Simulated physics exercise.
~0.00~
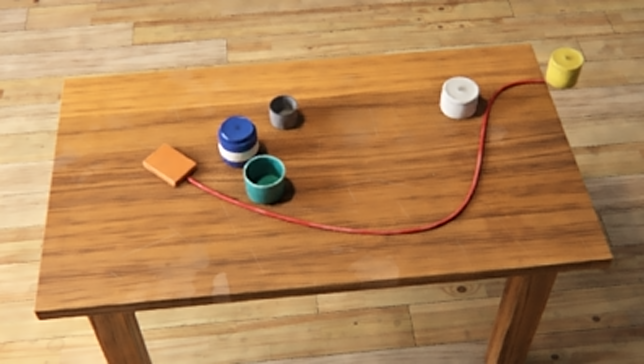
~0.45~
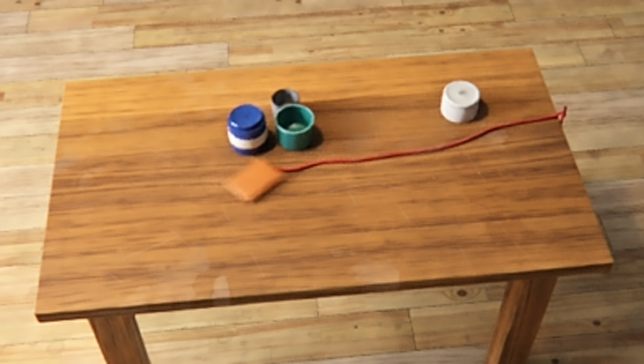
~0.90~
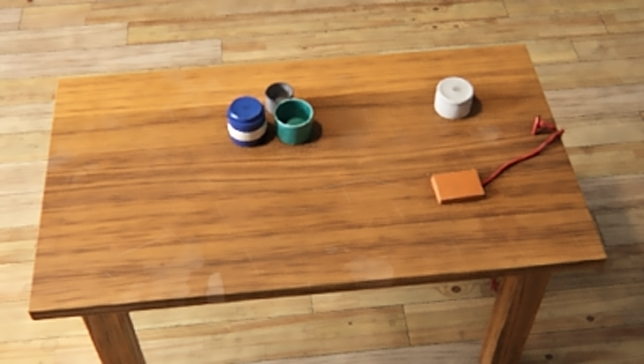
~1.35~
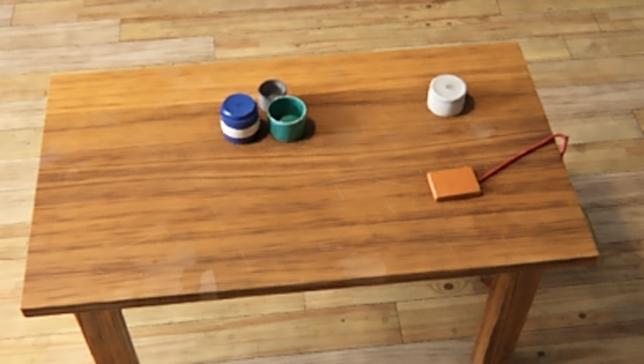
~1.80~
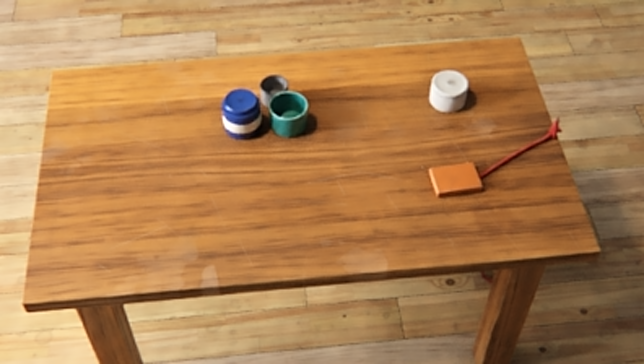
The clip opens on a wooden table where an orange block trails a long red cable past a white tub to a yellow cylinder at the right edge. The yellow object drops out of sight, and the block slides right as the cable draws straighter. The teal mug and blue jar shift, ending up clustered close to the small grey mug. The block then travels much farther right, with little cable left on the tabletop. It comes to rest near the right edge, the cable's end still twitching there, while the cluster and white tub stay put.
